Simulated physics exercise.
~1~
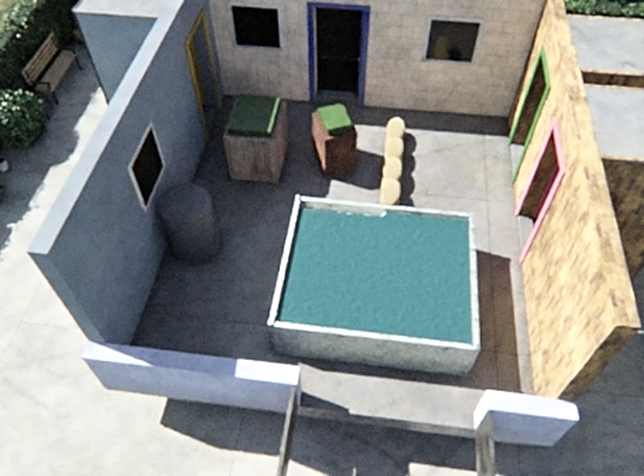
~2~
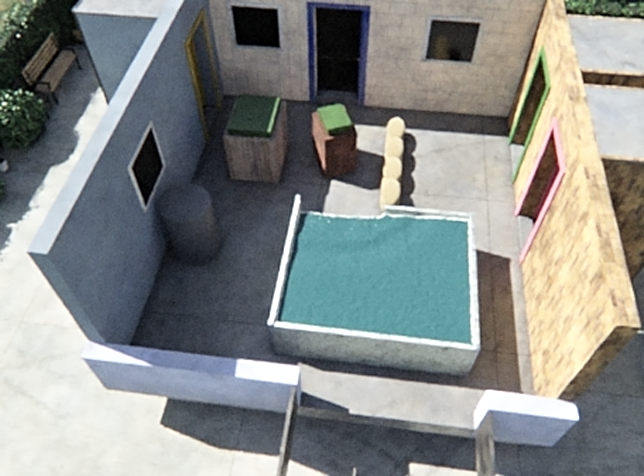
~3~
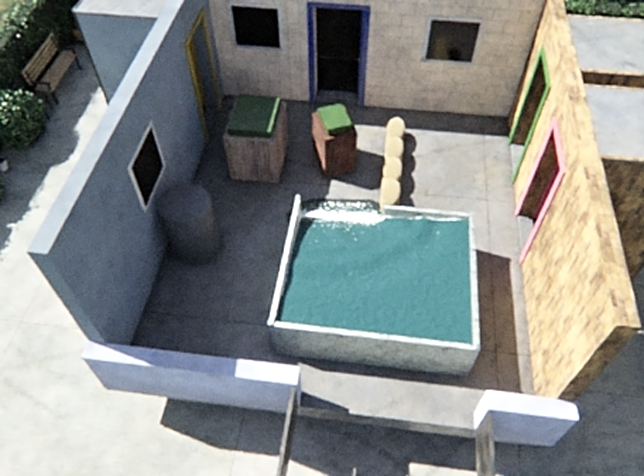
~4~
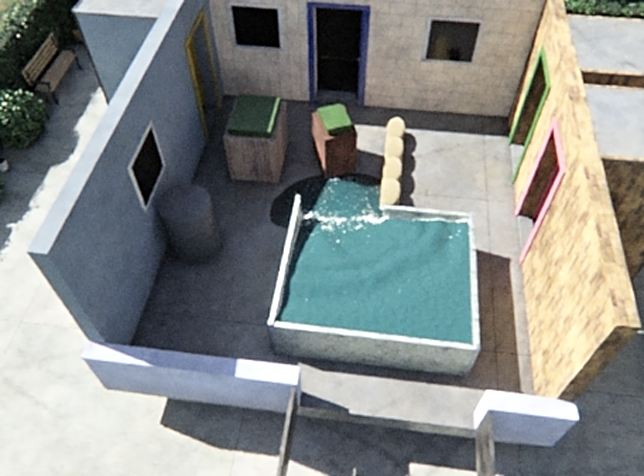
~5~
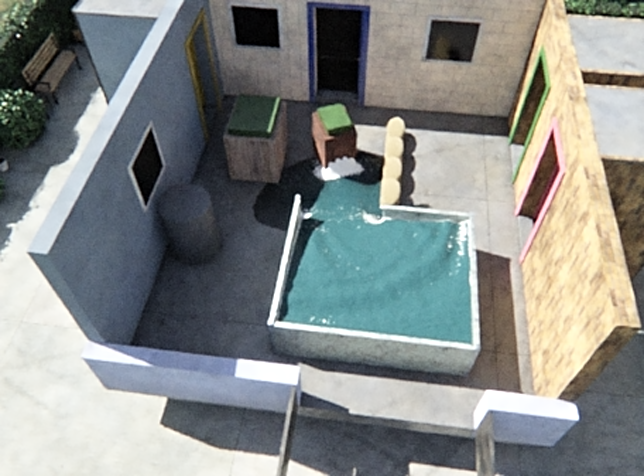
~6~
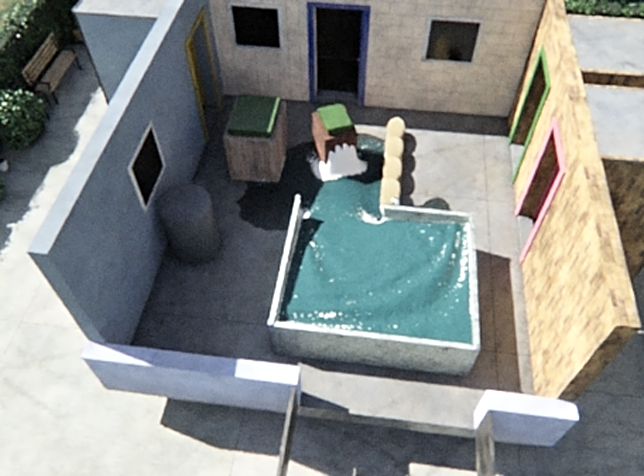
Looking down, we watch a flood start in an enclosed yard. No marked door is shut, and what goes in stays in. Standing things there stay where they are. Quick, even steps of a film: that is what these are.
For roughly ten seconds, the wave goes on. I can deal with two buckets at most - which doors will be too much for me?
The pink door will most likely go past the limit. The yellow door will most likely go past the limit. The blue door will most likely go past the limit. The green door will most likely go past the limit.
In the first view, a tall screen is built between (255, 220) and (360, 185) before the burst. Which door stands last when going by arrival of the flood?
The yellow door.
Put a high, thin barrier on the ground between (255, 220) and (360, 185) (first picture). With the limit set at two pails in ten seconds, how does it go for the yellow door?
Looking at it, the yellow one doesn't reach it.
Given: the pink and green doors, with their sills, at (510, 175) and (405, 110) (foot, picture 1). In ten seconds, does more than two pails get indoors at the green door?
As it turns out, the green one runs over.
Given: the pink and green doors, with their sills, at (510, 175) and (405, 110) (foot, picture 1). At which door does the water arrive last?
Answer: The pink door.
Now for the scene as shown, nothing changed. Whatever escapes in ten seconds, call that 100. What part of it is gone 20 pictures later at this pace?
My figure: 35 percent.
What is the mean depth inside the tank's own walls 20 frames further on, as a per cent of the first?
That comes to about 44 per cent.
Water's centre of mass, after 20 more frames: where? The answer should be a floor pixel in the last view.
It's close to (346, 219).
A moment on, water covers 25 % of the floor; the pink door not reached, the yellow door not reached, the blue door wet at the sill, nothing in, the green door not reached.
Next, water covers 40 % of the floor; the pink door wet at the sill, nothing in, the yellow door not reached, the blue door over two buckets in, the green door not reached.
Then, water covers 60 % of the floor; the pink door under two buckets in, the yellow door under two buckets in, the blue door far over two buckets in, the green door under two buckets in.
Later, water covers 85 % of the floor; the pink door over two buckets in, the yellow door over two buckets in, the blue door far over two buckets in, the green door over two buckets in.
In the end, water covers 95 % of the floor; the pink door over two buckets in, the yellow door far over two buckets in, the blue door far over two buckets in, the green door over two buckets in.
